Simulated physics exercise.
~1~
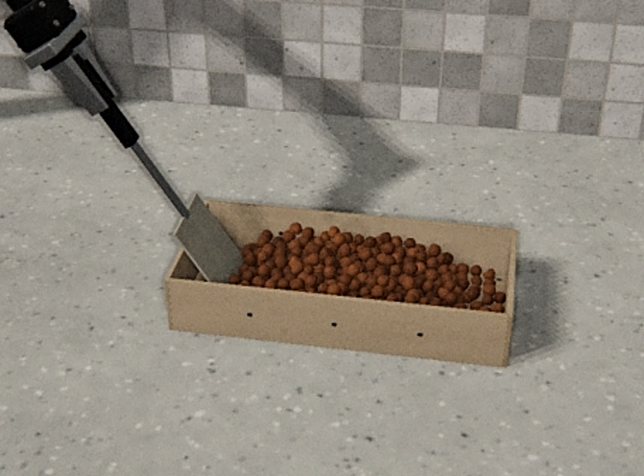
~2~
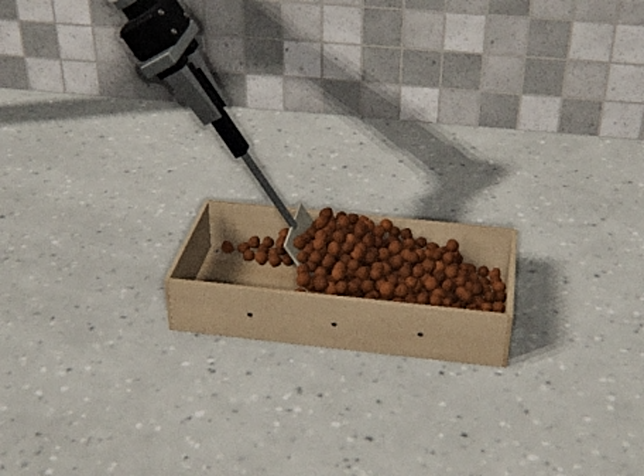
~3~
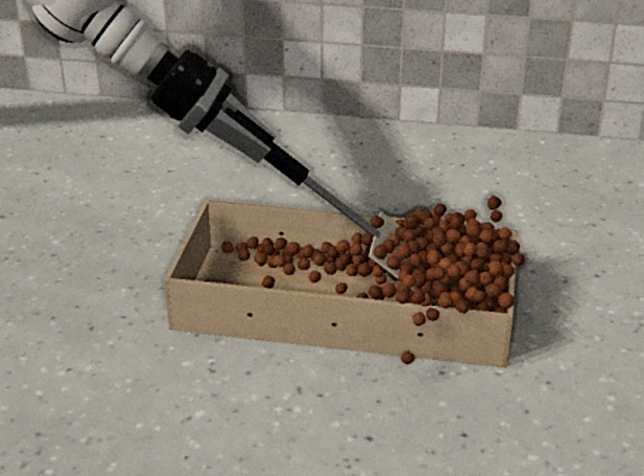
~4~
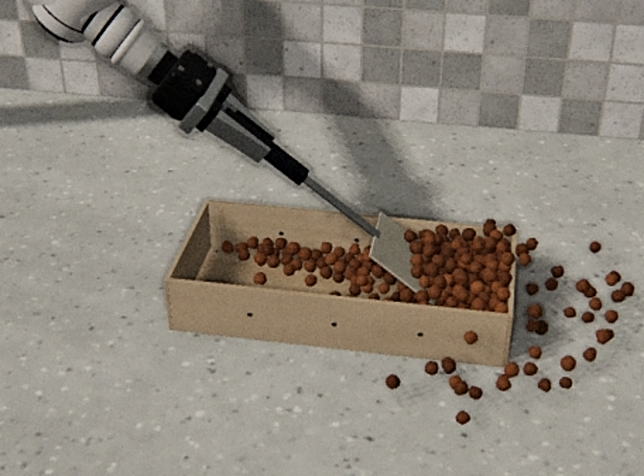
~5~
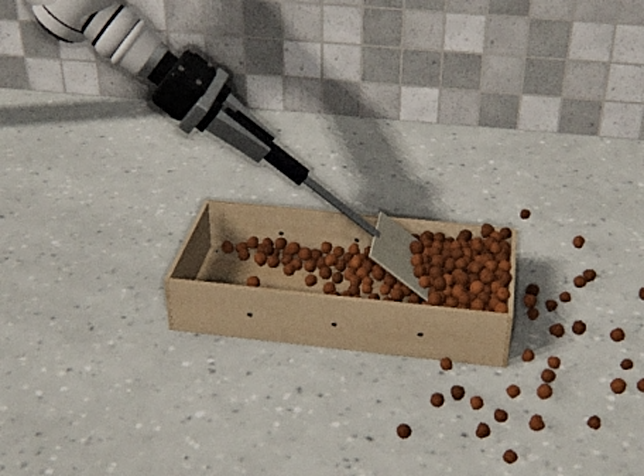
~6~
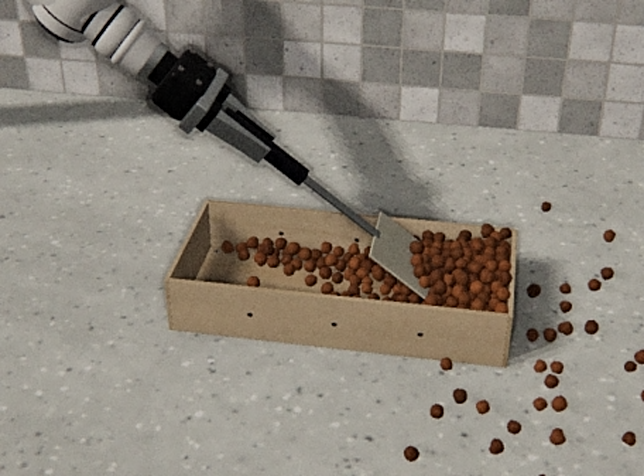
To begin with, a robot arm holds a spatula at the left end of a tan trough filled with small, round, reddish-brown hazelnuts on a speckled table. The blade pushes to the right, heaping the nuts ahead of it and leaving a thin scattering behind. As it nears the right end, the spatula tilts and the pile swells above the rim, with some nuts tumbling over. The blade then stays in place while the spilled nuts spread across the table to the right and front. At the end, most remain in the trough, crowded at its right side, while stray ones lie outside.
